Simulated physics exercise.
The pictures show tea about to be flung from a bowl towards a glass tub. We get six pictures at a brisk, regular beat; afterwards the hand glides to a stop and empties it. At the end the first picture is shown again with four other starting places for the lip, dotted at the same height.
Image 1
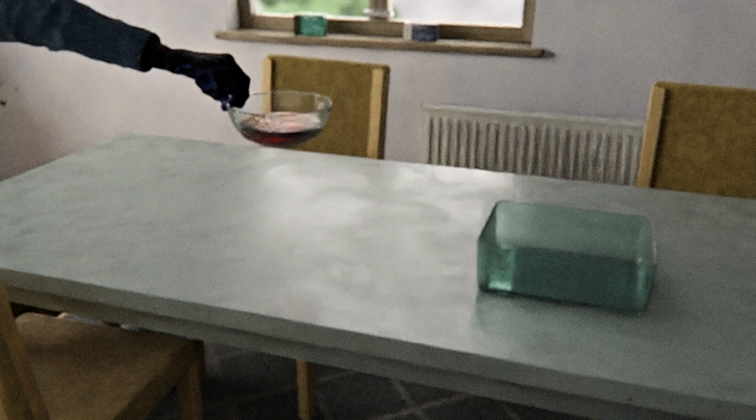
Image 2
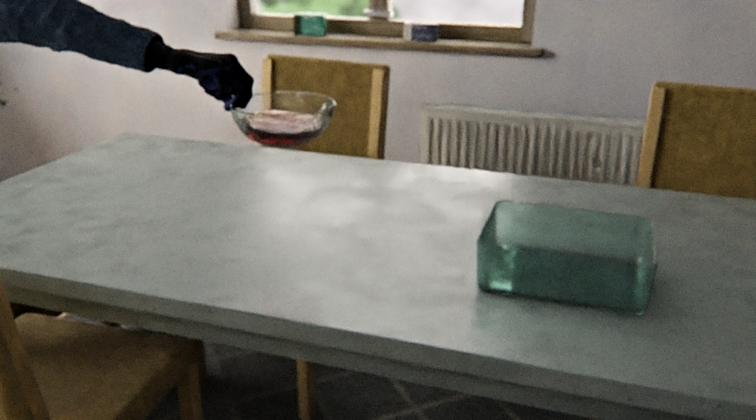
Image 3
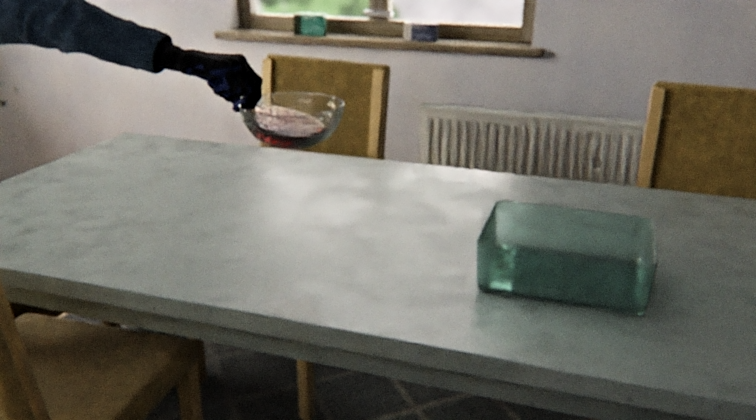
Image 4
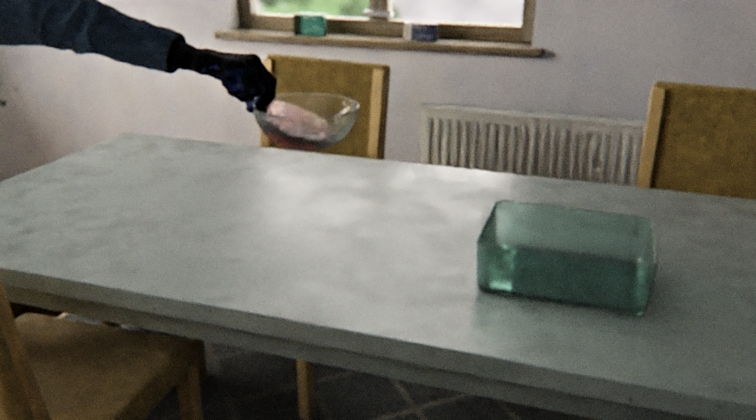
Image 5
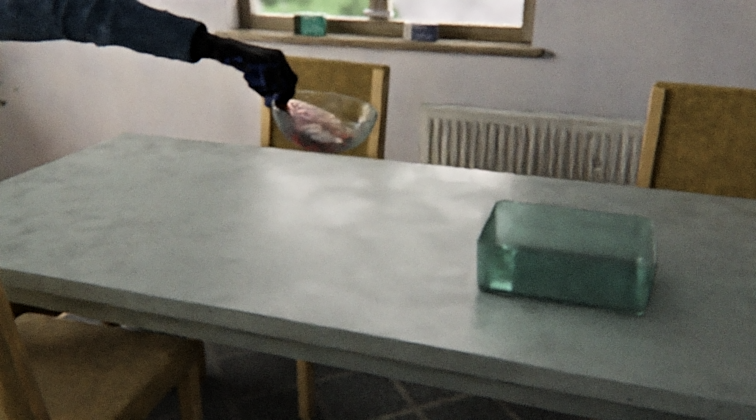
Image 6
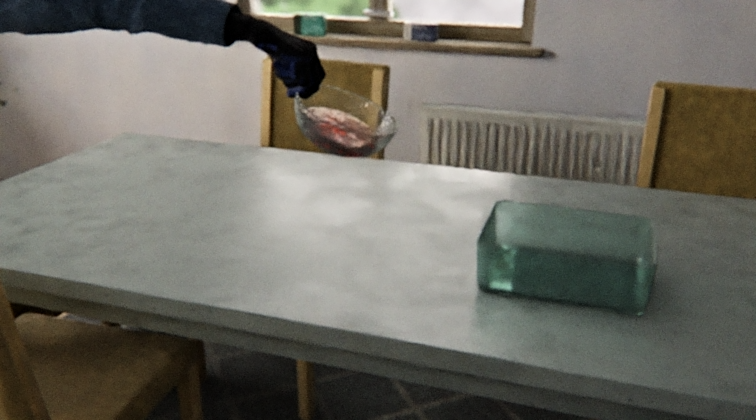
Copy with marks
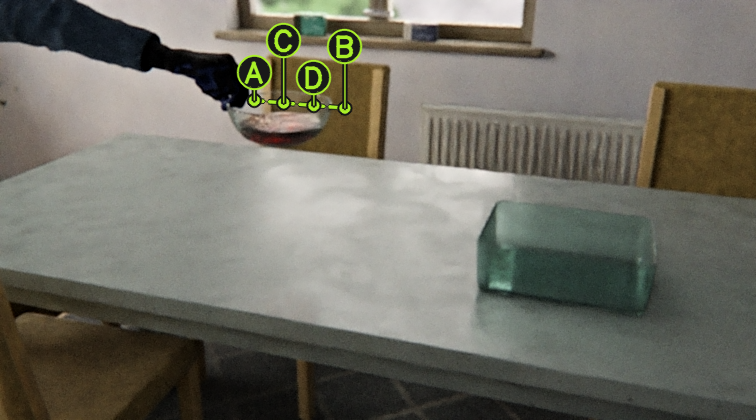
A room with a long grey table, wooden chairs, a white radiator and a windowsill is seen from slightly above the tabletop by a still camera. A green glass tub sits on the table at right, while a dark-gloved hand in a blue sleeve holds a clear bowl of reddish tea at upper left. The arm carries the bowl rightward, then tilts it to the right.
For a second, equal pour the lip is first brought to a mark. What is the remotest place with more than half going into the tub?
The limit is B.
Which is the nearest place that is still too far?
That is place D.
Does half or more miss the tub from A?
Yes, it does.
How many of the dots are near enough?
One.
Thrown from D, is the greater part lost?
Yes, that goes wrong.
In lime, A at (254, 100); B at (344, 108); C at (283, 102); D at (313, 105).
With A, about 0 % lands in the tub, 100 % falls short.
With B, about 65 % lands in the tub, 25 % falls short and 11 % goes beside or beyond.
With C, about 0 % lands in the tub, 98 % falls short.
With D, about 26 % lands in the tub, 68 % falls short and 6 % goes beside or beyond.
